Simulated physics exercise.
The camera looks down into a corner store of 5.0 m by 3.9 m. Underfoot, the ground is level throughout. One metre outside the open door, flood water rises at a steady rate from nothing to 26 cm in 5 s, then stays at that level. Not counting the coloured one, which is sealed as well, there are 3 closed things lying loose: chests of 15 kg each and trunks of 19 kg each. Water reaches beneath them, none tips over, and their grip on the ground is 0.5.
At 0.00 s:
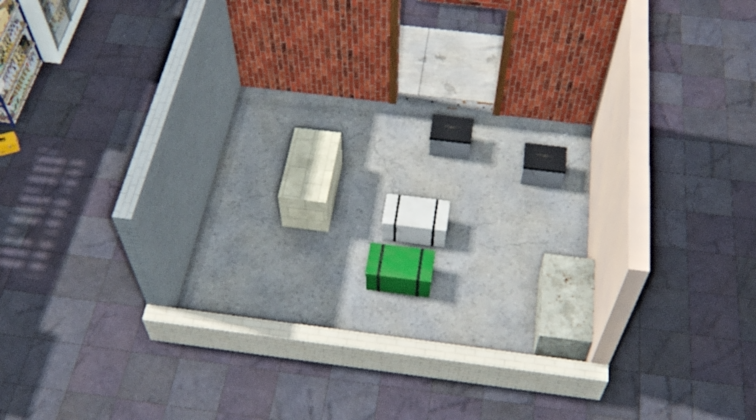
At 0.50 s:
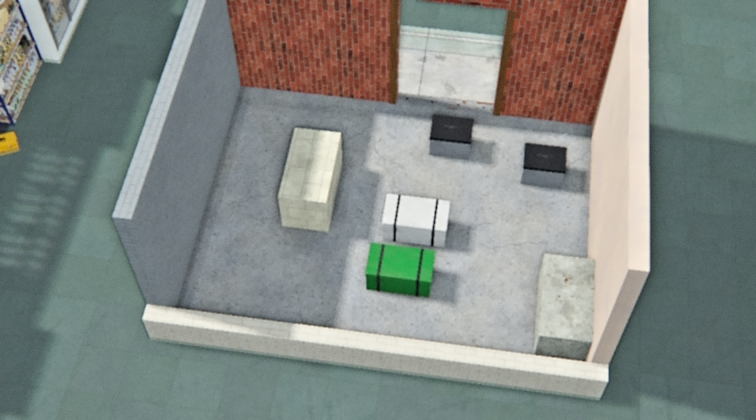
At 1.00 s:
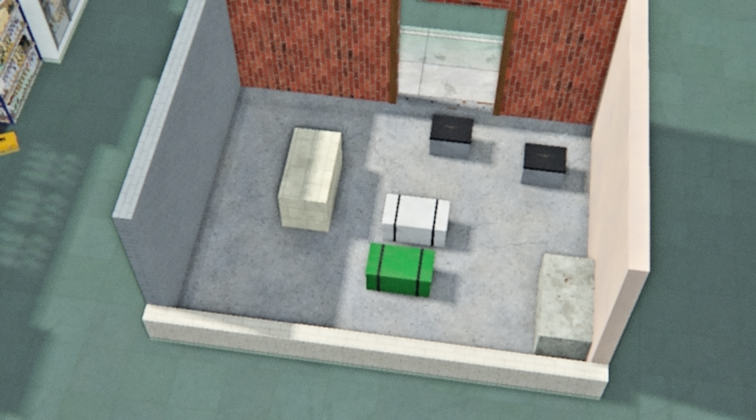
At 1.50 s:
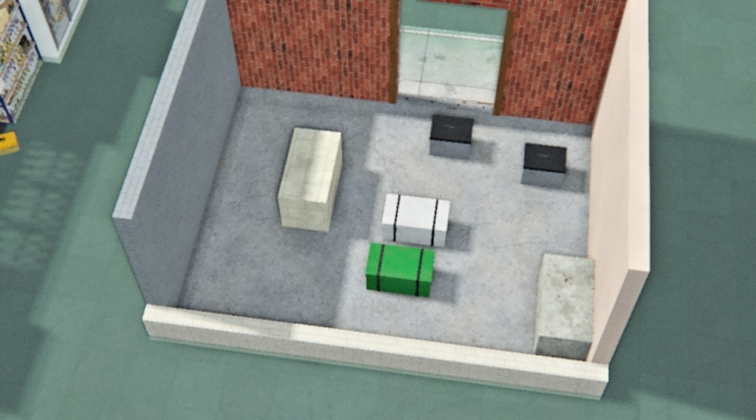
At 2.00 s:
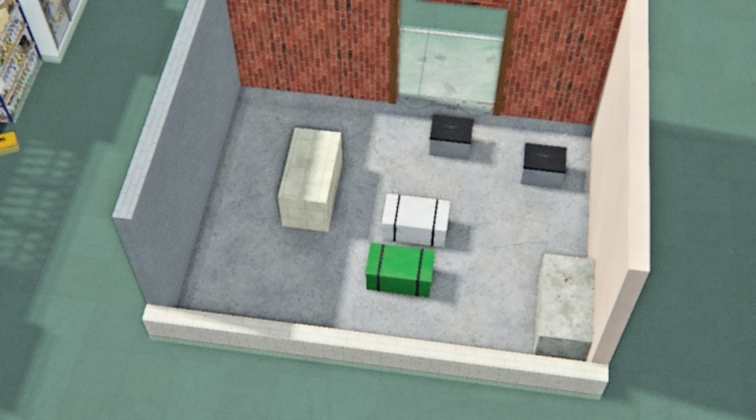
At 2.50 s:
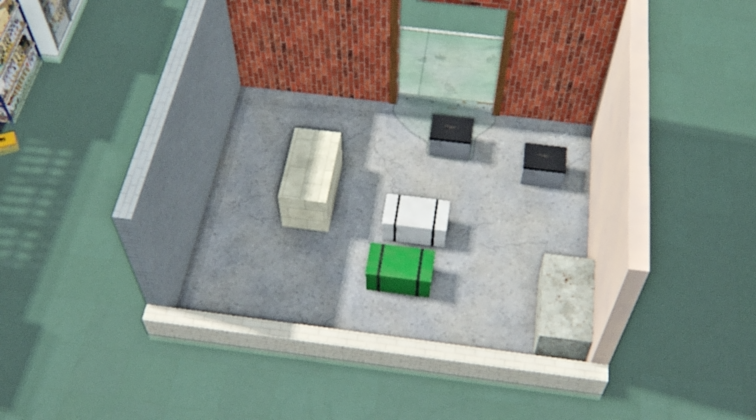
A bright green trunk with dark straps sits near the middle of a grey-floored room, seen from above by a still camera looking over a low front wall. A white trunk lies just behind it, two black-lidded chests near the brick wall's doorway, and pale blocks left and right. Greenish water replaces the dark paving outside, then a thin edge creeps in at the doorway, while nothing inside shifts.
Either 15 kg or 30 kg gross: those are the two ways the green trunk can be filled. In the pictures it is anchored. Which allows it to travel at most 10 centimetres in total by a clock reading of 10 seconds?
No mass offered succeeds.
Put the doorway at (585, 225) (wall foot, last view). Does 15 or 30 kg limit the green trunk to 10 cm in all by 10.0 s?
Short version: Neither mass is sufficient.
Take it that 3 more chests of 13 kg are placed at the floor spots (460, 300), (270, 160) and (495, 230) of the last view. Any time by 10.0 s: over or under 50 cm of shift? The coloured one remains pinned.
Order as asked: Goes beyond / stays within / goes beyond.
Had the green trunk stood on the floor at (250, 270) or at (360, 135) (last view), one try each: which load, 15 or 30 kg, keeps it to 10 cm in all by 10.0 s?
In order, no load succeeds and heavier load succeeds alone.
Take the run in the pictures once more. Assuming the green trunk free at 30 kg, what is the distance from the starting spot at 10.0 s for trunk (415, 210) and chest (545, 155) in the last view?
Shifts: 100 cm / 50 cm.
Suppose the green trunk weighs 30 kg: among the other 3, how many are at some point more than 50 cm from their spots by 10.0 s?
I count 2.
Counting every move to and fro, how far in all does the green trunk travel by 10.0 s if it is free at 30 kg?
Total path: Around 200 cm.
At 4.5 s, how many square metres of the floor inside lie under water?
Wet: Near 6.0 m2.
After 3.5 s the green trunk would be 0 cm from its start with 15 kg and 0 cm from its start with 30 kg; 0 cm of water round it then.
After 4.5 s the green trunk would be 0 cm from its start with 15 kg and 0 cm from its start with 30 kg; 0 cm of water round it then.
After 7.0 s the green trunk would be 78 cm from its start with 15 kg and 32 cm from its start with 30 kg; 5 cm of water round it then.
After 10.0 s the green trunk would be 93 cm from its start with 15 kg and 142 cm from its start with 30 kg; 14 cm of water round it then.
